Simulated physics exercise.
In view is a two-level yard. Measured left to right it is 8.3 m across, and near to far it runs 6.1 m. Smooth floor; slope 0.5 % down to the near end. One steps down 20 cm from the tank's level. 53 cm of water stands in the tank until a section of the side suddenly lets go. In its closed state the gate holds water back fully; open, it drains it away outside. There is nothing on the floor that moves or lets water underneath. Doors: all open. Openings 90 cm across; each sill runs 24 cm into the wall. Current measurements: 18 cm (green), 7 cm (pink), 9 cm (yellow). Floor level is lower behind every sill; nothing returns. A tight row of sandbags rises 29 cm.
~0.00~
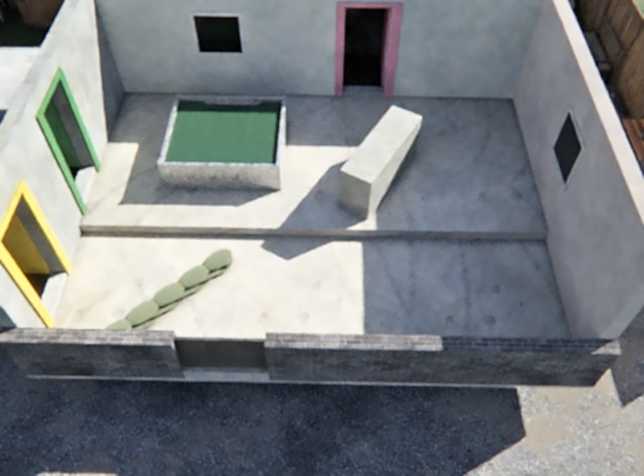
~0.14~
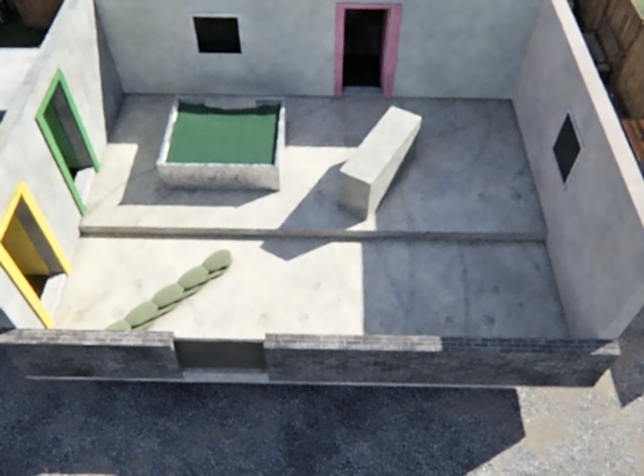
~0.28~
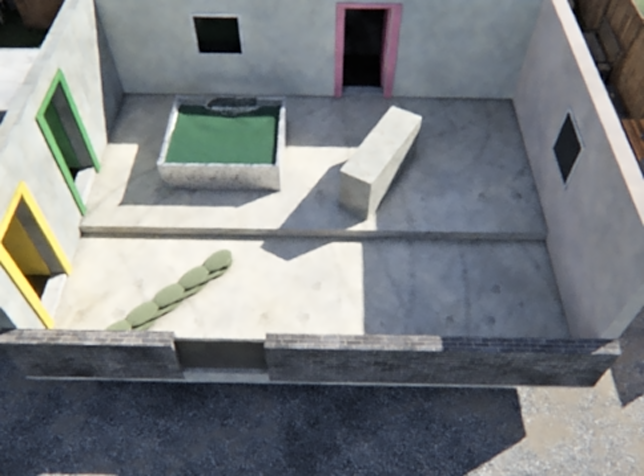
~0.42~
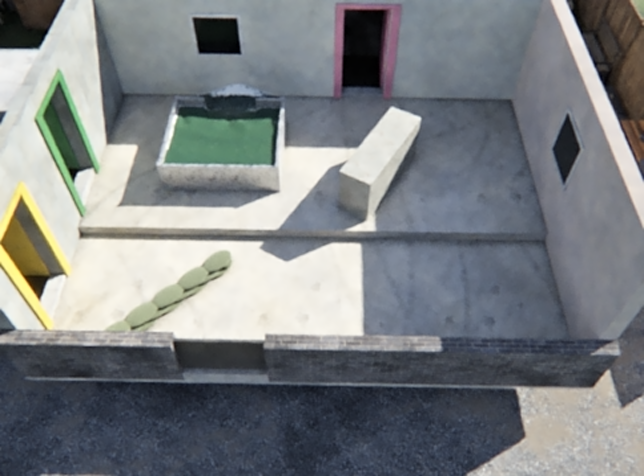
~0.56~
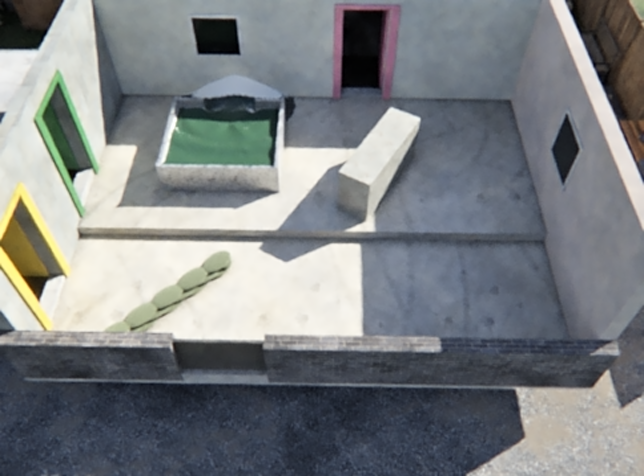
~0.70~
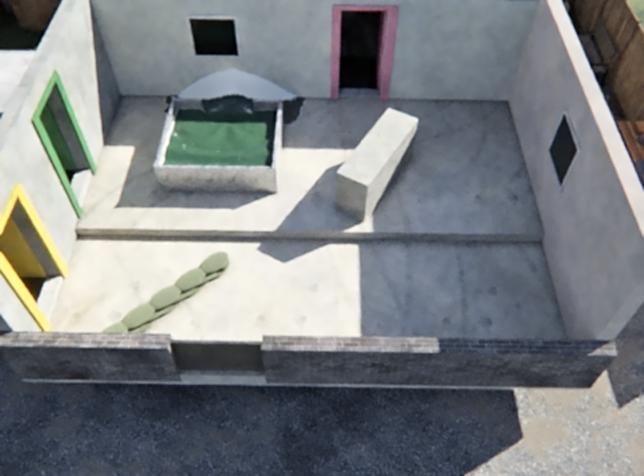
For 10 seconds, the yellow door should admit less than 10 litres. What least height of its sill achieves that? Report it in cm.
Close to 9.5 cm is just enough.
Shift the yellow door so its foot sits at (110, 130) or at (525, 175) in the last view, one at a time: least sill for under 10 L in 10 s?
Roughly 18 cm, then roughly 7.0 cm.
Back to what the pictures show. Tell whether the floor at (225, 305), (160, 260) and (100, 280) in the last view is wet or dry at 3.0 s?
Going in order: Untouched, untouched, untouched.
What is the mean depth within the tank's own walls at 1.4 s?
About 37 cm.
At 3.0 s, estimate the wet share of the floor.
About 35 per cent.
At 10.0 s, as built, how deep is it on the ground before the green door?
Roughly 3.0 cm deep.
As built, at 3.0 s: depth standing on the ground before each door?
Door by door in cm - green 6, pink 5, yellow 0.
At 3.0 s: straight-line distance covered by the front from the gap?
It gets close to 5.8 metres out.
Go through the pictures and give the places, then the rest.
Still water, 53 cm deep, in the tank at (226, 132); the yellow door at (37, 262) is dry, in the first picture.
The front is at a hidden place, 0.3 m from the gap on the far side; 0.2 m2 of floor is wet, 53 cm left at the back, in the second picture.
The front is at a hidden place, 0.7 m from the gap on the far side; 0.8 m2 of floor is wet, 53 cm left at the back, in the third picture.
Water pours out on the far side and has run 0.9 m, to (275, 96); about 10 cm deep outside, 53 cm at the back, in the fourth picture.
The front is at (291, 97), 1.1 m from the gap on the far side; 1.6 m2 of floor is wet, 52 cm left at the back, in the fifth picture.
The front is at (303, 98), 1.3 m from the gap on the far side; 1.7 m2 of floor is wet, 47 cm left at the back; the yellow door at (33, 265), 4.8 m from the gap, is still 4.5 m from the nearest water, in the sixth picture.
After 1.4 s water covers 10 % of the floor, deepest (41 cm) near (238, 101); it has not reached the yellow door.
After 3.0 s water covers 35 % of the floor, deepest (24 cm) near (120, 99); it has not reached the yellow door.
After 10.0 s water covers 85 % of the floor, deepest (12 cm) near (70, 263); 9 cm at the yellow door, 12 litres in over its 9 cm sill.
At the yellow door as built, the water arrived by 3.4 s and peaked near 12 cm at 7.0 s.
Run again over the same 10 s with other heights there, 20 litres in over 8 cm, 4 litres over 10.5 cm. The limit of 10 litres is kept from about 9.5 cm up.
